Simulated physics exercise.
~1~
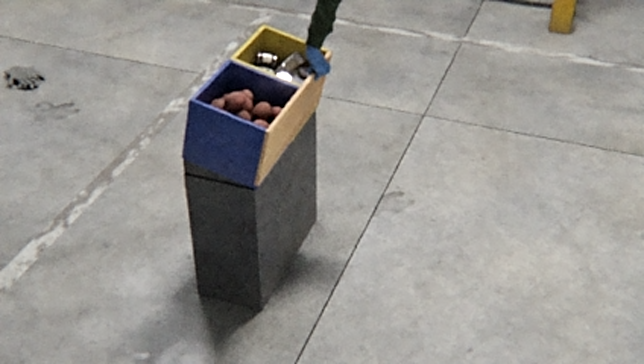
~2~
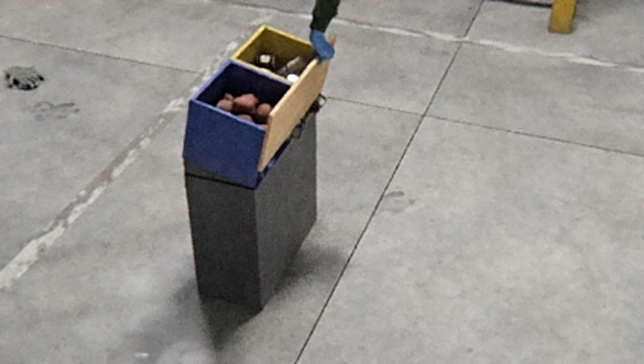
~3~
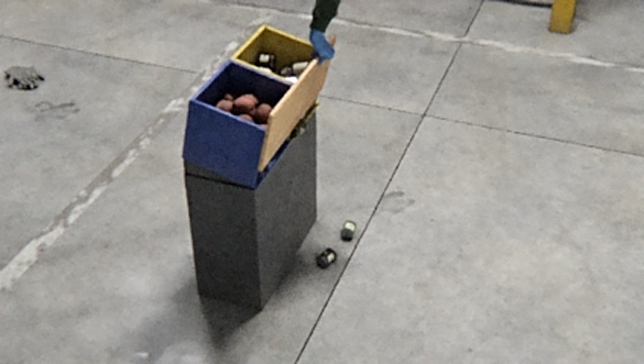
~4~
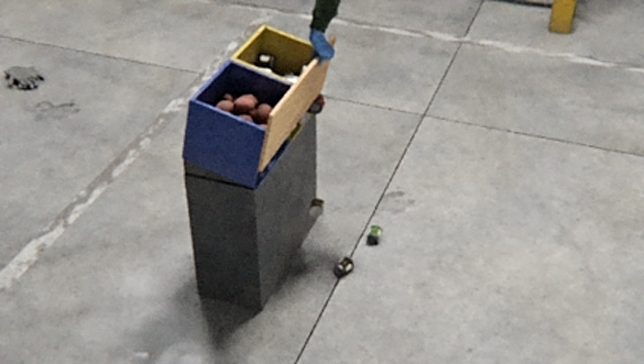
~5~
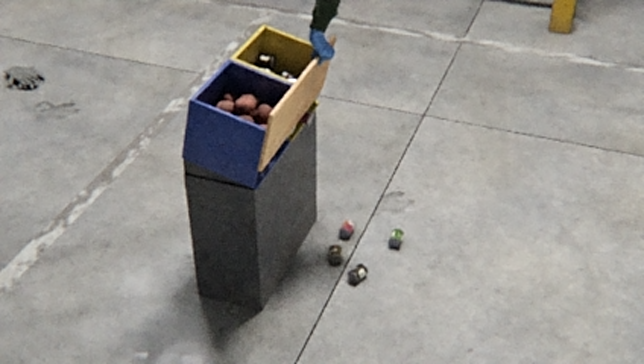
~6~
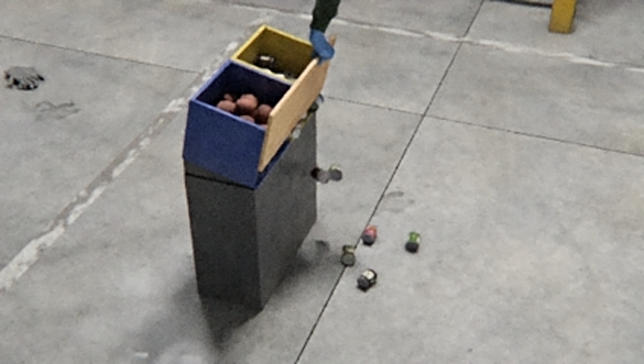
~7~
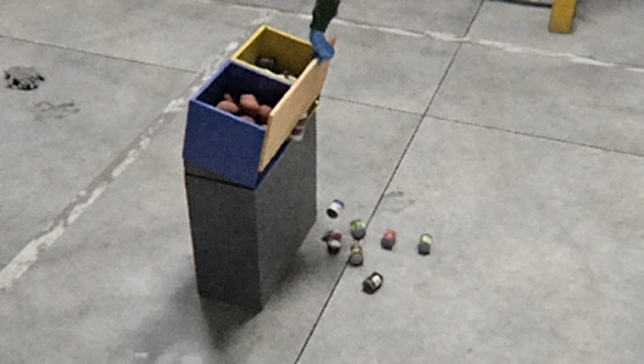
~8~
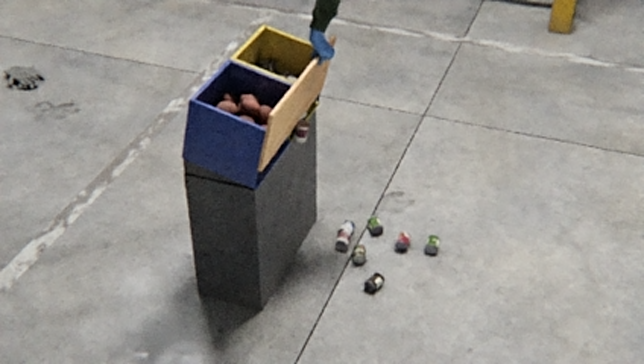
A wooden gate was raised slightly by a gloved hand at the low end of two chutes, and several small tins dropped from the yellow one and rolled right across the floor, while the reddish potatoes stayed in the blue one.
